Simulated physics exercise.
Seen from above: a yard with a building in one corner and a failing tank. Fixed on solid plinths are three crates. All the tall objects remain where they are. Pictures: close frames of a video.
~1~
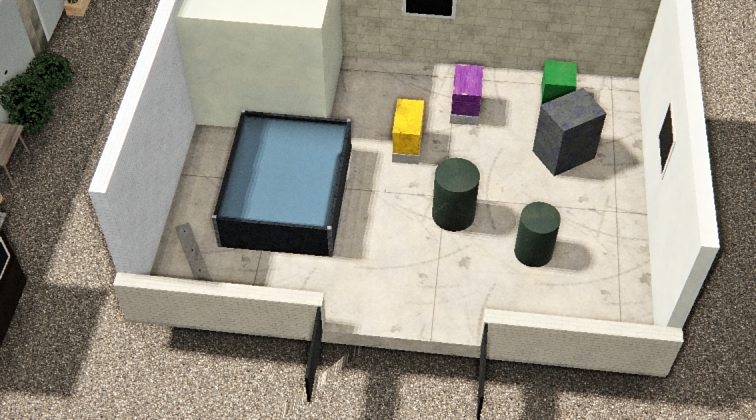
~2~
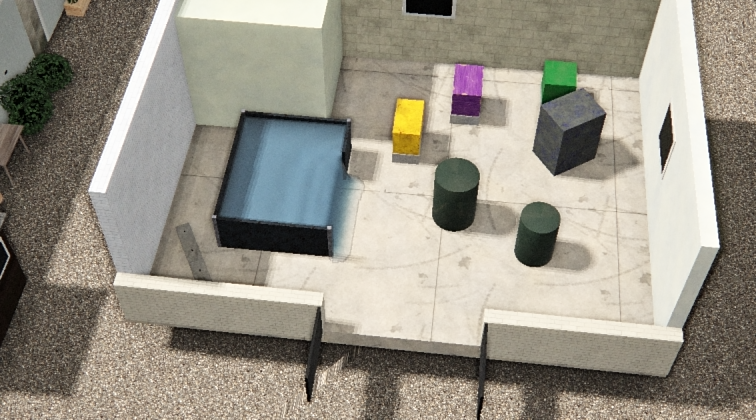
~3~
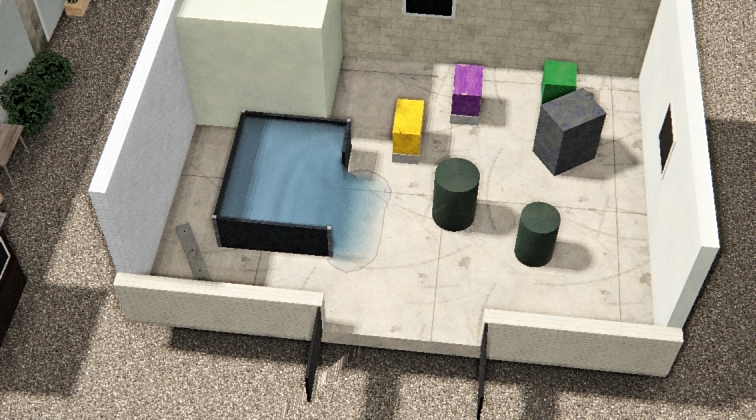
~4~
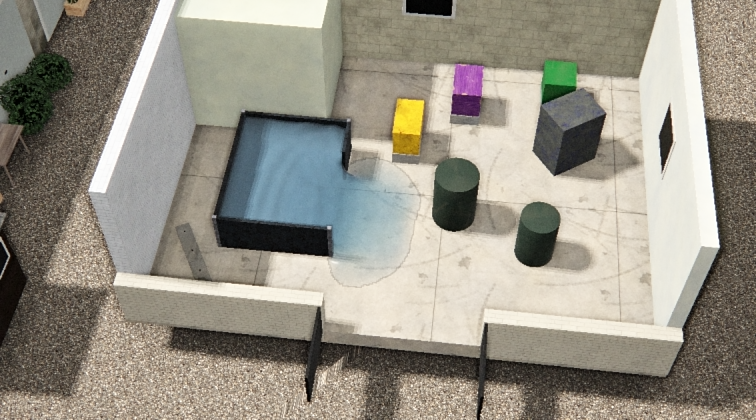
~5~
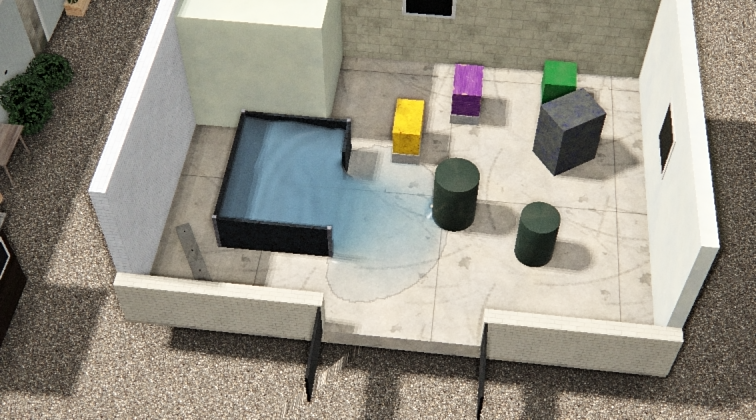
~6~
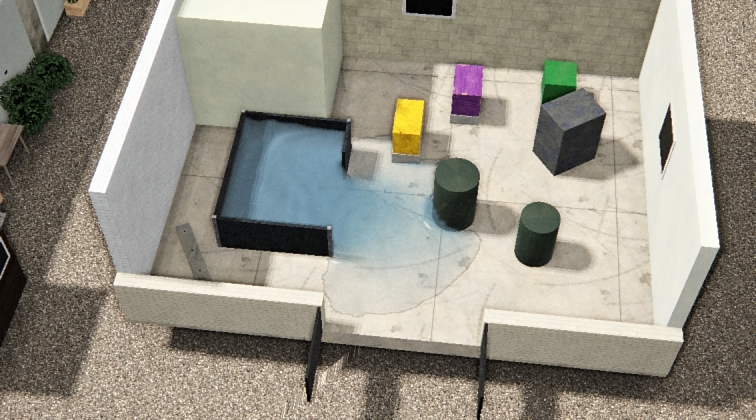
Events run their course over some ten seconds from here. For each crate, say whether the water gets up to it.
In the end the purple crate will not even get damp; the yellow crate will not even get damp; the green crate will be wet.
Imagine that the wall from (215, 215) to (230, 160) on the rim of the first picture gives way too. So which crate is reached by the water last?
It is the green one.
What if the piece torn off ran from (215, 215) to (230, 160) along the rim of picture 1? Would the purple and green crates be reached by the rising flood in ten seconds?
As it turns out, the purple is left untouched, and the green is left untouched.
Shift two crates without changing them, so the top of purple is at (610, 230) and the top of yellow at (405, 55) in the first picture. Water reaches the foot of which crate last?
I would point to the yellow-painted one.
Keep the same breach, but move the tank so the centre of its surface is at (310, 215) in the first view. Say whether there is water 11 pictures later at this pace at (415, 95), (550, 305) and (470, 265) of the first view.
First unwetted; next drenched; last drenched.
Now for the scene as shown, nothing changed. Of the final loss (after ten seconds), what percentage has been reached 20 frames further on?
That comes to 40 per cent, as I work it out.
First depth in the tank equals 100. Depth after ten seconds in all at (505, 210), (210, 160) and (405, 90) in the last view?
The depths come to near 8, 0 and 10 per cent respectively.
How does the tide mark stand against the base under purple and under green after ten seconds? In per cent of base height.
70 %, then 140 %.
A moment on, water covers 30 % of the floor; the purple crate not reached, the yellow crate water round its plinth, the green crate not reached.
Next, water covers 45 % of the floor; the purple crate water round its plinth, the yellow crate water round its plinth, the green crate water round its plinth.
Then, water covers 65 % of the floor; the purple crate water round its plinth, the yellow crate water round its plinth, the green crate water round its plinth.
Later, water covers 75 % of the floor; the purple crate water round its plinth, the yellow crate water round its plinth, the green crate water round its plinth.
In the end, water covers 80 % of the floor; the purple crate stayed above the water, the yellow crate stayed above the water, the green crate was topped.
